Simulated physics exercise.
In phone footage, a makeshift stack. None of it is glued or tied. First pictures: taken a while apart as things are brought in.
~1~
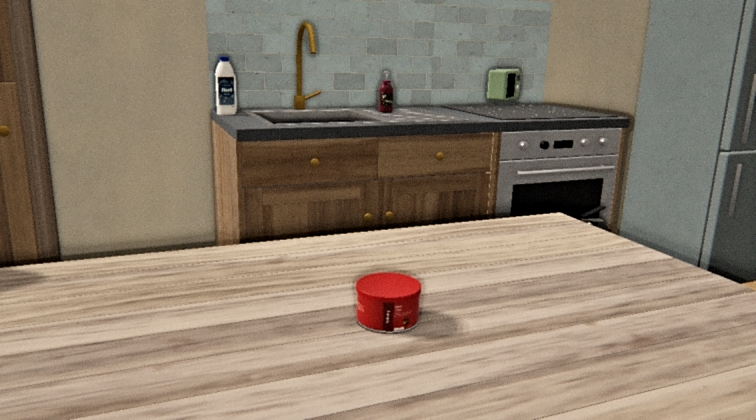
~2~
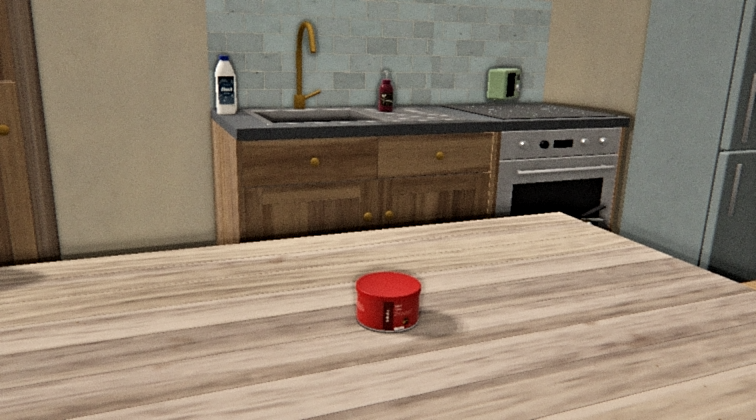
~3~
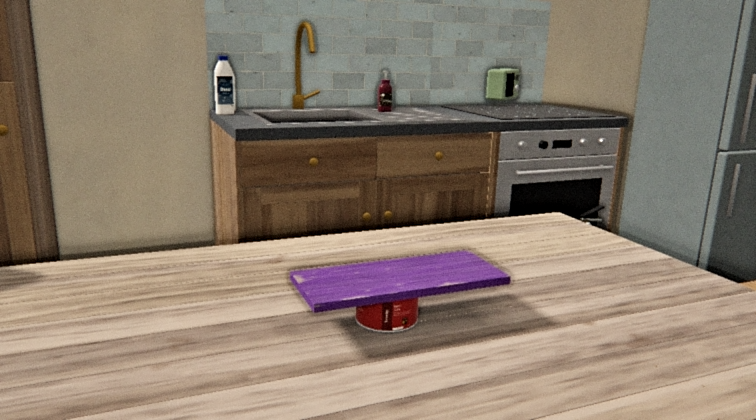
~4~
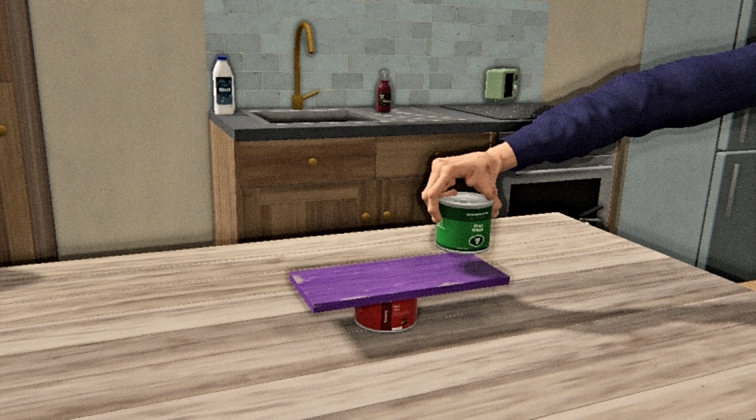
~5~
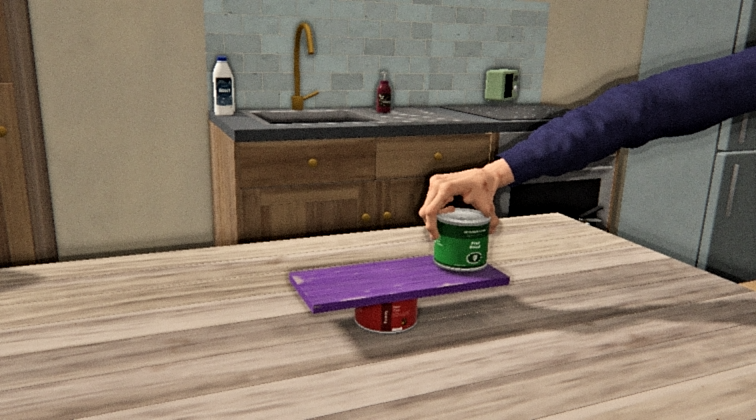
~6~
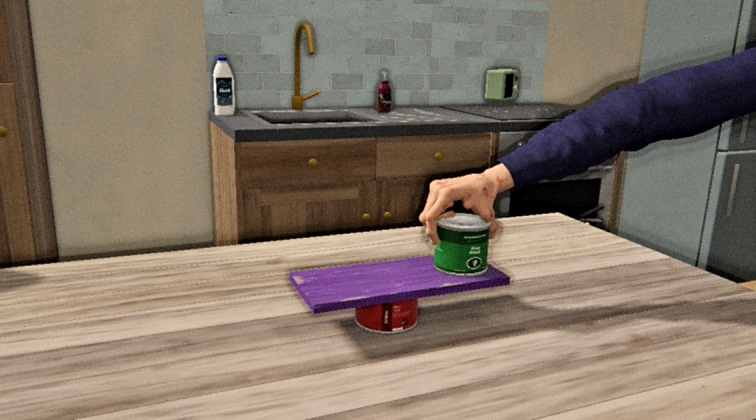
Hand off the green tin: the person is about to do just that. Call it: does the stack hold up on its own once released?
Does not hold.
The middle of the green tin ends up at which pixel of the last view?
It ends near (494, 275).
Then, 0.20 s after the last picture, green tin now fallen; purple board tipped 25° from how it was.
Then, 0.40 s after the last picture, purple board tipped 25° from how it was.
Then, 0.60 s after the last picture, purple board tipped 13° from how it was.
Then, 1.20 s after the last picture, purple board slid a little.
At rest, fallen, green tin; the other 2 in place. Seen from the same camera at the end, green tin near (494, 275). The stack comes apart.
